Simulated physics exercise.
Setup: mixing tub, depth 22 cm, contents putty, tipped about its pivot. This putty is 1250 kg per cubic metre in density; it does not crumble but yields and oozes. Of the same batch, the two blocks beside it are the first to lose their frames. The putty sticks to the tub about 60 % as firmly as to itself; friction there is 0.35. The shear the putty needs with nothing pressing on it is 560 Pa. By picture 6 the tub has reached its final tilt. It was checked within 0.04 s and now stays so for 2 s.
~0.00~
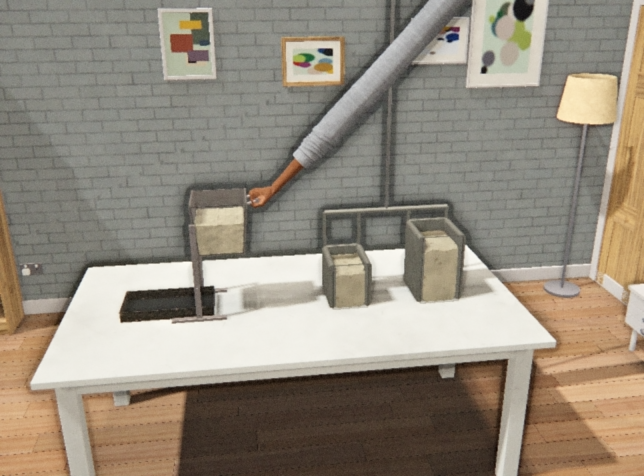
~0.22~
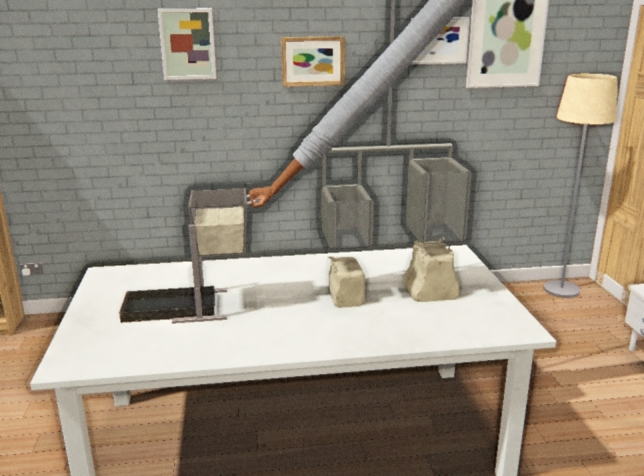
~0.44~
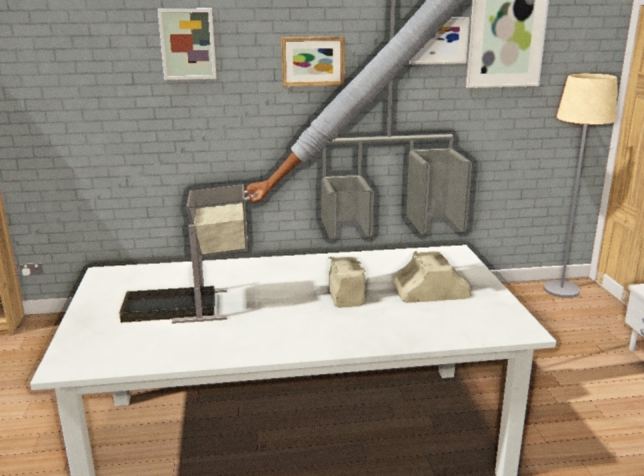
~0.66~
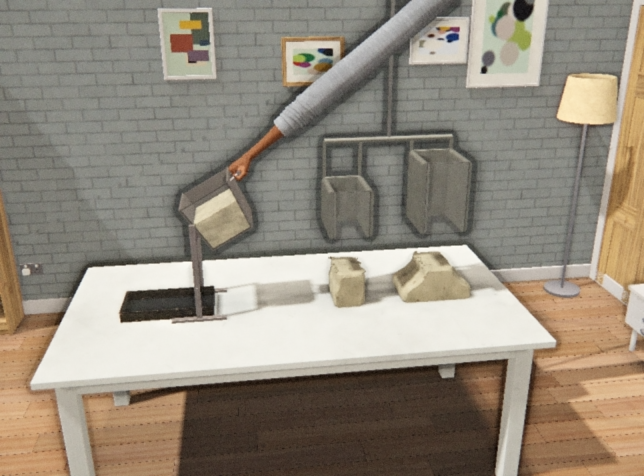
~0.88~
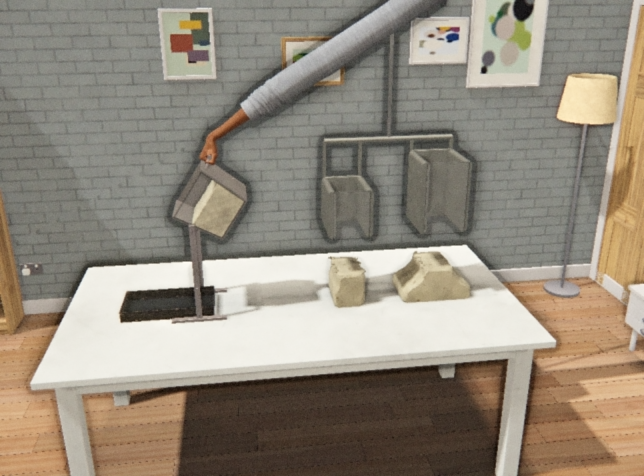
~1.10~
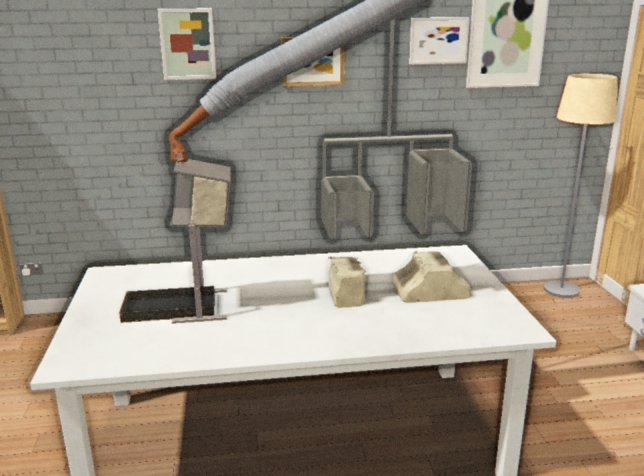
Grey casings lifting off two pale putty blocks, the right one slumping, before a long-sleeved arm tilts a putty-filled tub leftward.
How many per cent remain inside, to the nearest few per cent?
Roughly 100 per cent remains inside.
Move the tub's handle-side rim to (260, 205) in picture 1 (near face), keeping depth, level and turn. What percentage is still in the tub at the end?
I'd say around 70 percent would remain in the tub at the end.
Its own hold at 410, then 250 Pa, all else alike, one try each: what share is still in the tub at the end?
In order: Around 100 % and around 65 %.
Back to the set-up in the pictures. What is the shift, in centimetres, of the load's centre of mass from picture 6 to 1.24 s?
The shift is near 2 cm.
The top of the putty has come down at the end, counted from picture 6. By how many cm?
4 cm or so.
By 1.24 s, the tub is at 81 degrees and holds 100 %.
By 1.41 s, the tub is at 81 degrees and holds 100 %.
By 1.58 s, the tub is at 81 degrees and holds 100 %.
By 1.75 s, the tub is at 81 degrees and holds 100 %.
By 3.10 s, at the end, the tub is at 81 degrees and holds 100 %.
